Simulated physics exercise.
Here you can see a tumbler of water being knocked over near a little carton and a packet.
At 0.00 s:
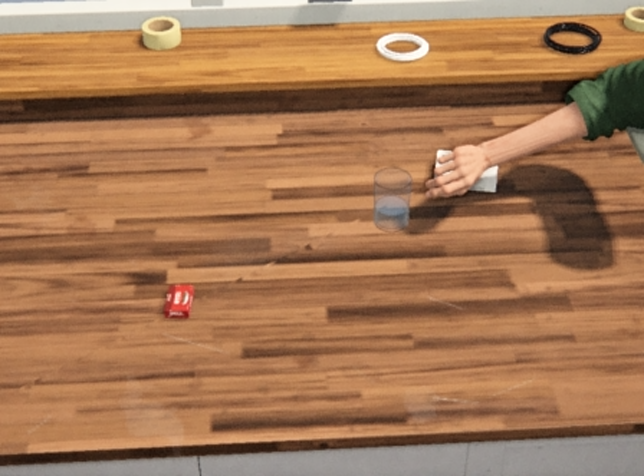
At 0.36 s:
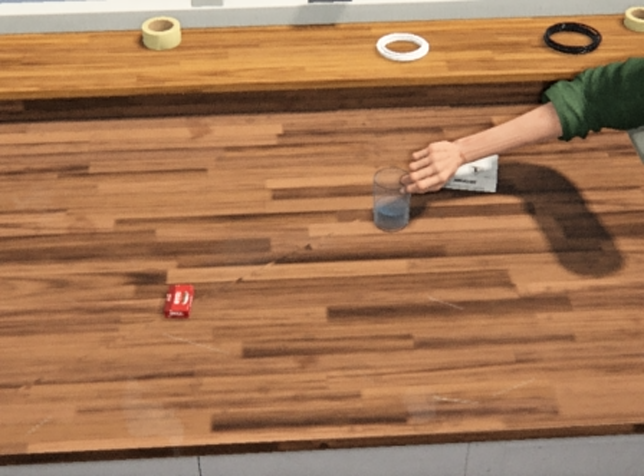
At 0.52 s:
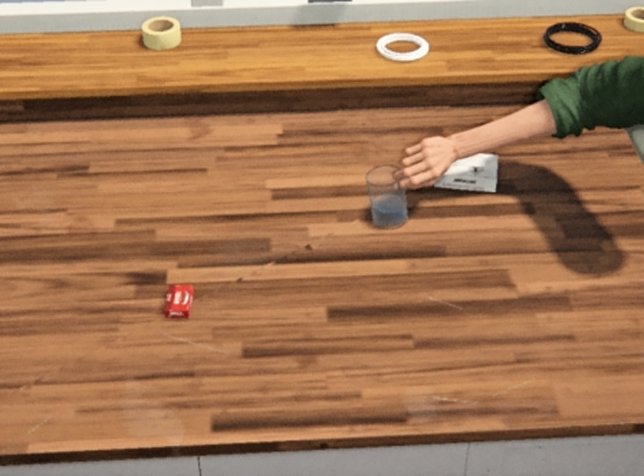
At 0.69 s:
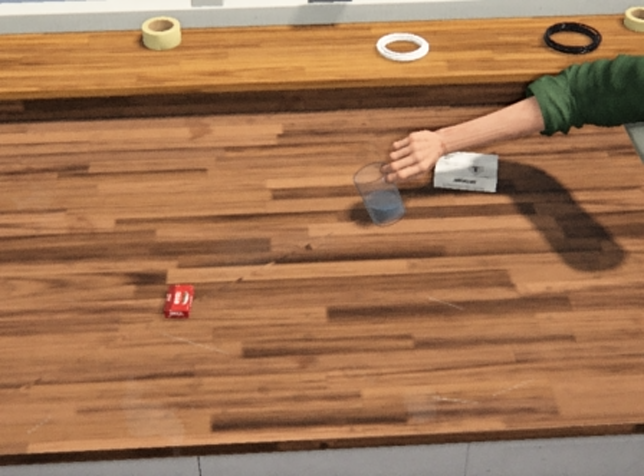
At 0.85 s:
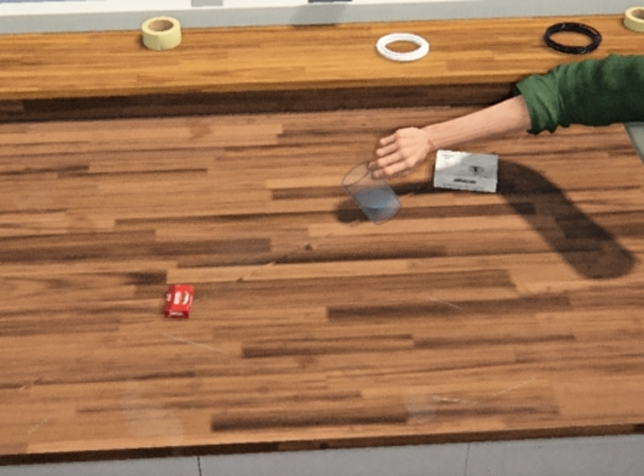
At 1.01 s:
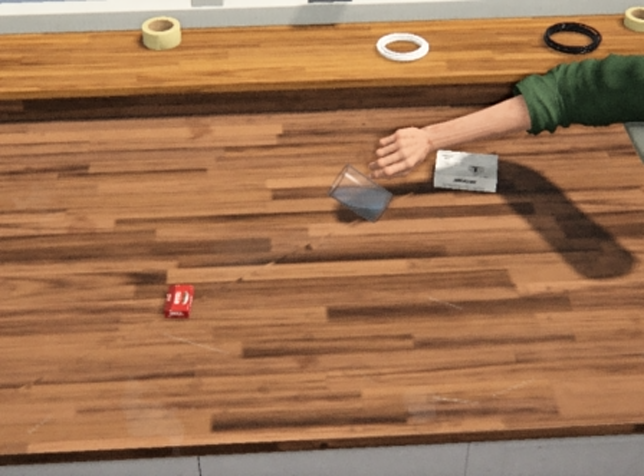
A hand pushes a clear tumbler of water leftward, and it tips over toward the left.
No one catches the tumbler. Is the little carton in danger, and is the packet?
Here the little carton is left dry; meanwhile the packet is left dry.
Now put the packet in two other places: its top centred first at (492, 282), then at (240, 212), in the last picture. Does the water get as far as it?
The object stays out of reach at the first position and gets caught by the spill at the second.
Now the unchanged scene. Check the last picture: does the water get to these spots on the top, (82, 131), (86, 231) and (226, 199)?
I'd call the first one safe, the middle one safe and the final one covered.
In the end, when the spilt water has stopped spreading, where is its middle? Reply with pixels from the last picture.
Around (211, 192).
After 1.5 s, the puddle covers about as much as a plate; the little carton is dry; the packet is dry.
After 2.3 s, the puddle covers about as much as a tray; the little carton is dry; the packet is dry.
After 3.6 s, the puddle covers about as much as a tray; the little carton is dry; the packet is dry.
